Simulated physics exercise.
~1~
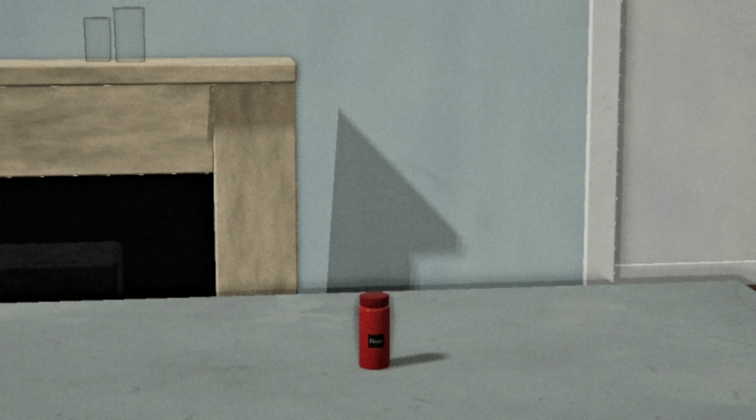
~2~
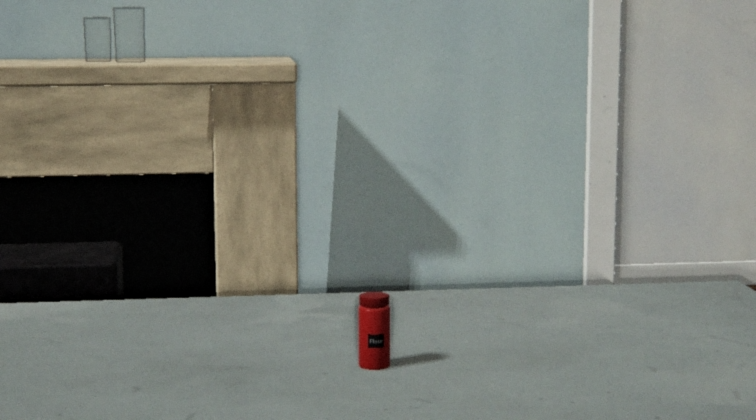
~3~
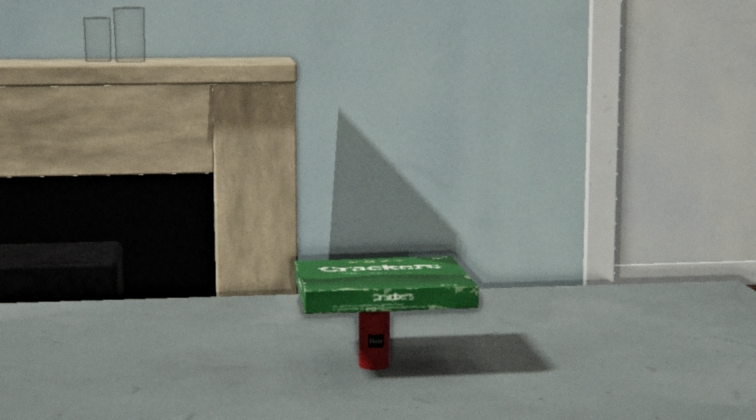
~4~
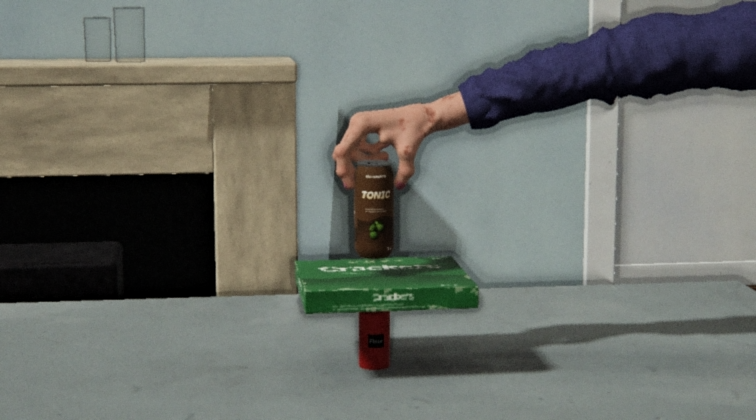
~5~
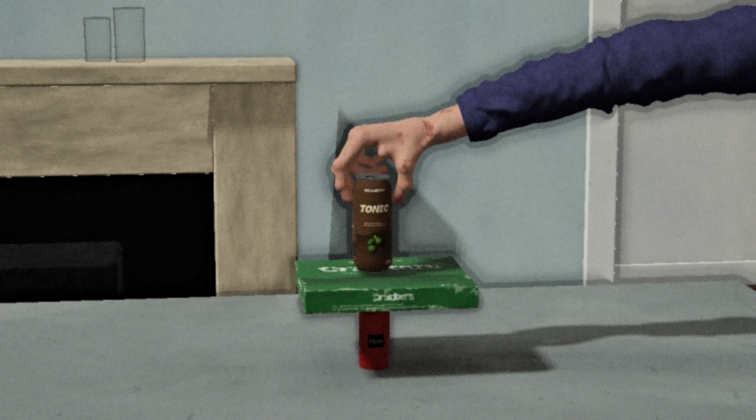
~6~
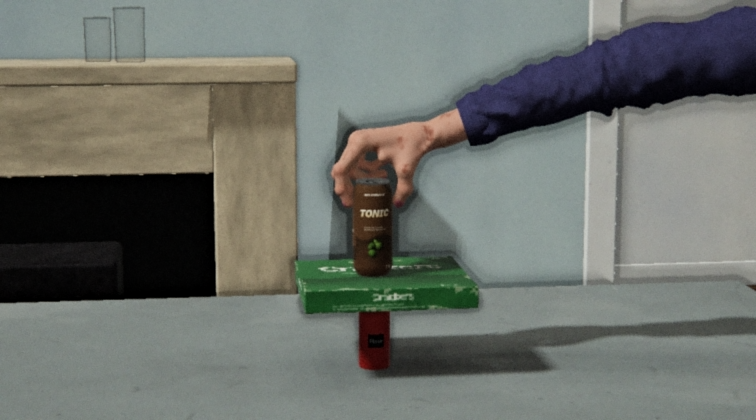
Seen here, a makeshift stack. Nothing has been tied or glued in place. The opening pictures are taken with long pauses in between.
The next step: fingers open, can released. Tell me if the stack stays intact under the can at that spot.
Yes, it stays intact.
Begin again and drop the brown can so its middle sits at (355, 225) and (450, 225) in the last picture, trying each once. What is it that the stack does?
It does not fall the first time and falls the second time.
Then, 0.40 s later than the last frame, all is still.
Then, 1.30 s later than the last frame, brown can resting near (373, 228).
When it is over, all 3 as before. End places, in pixels of the last picture, brown can near (373, 228). The stack keeps its balance.
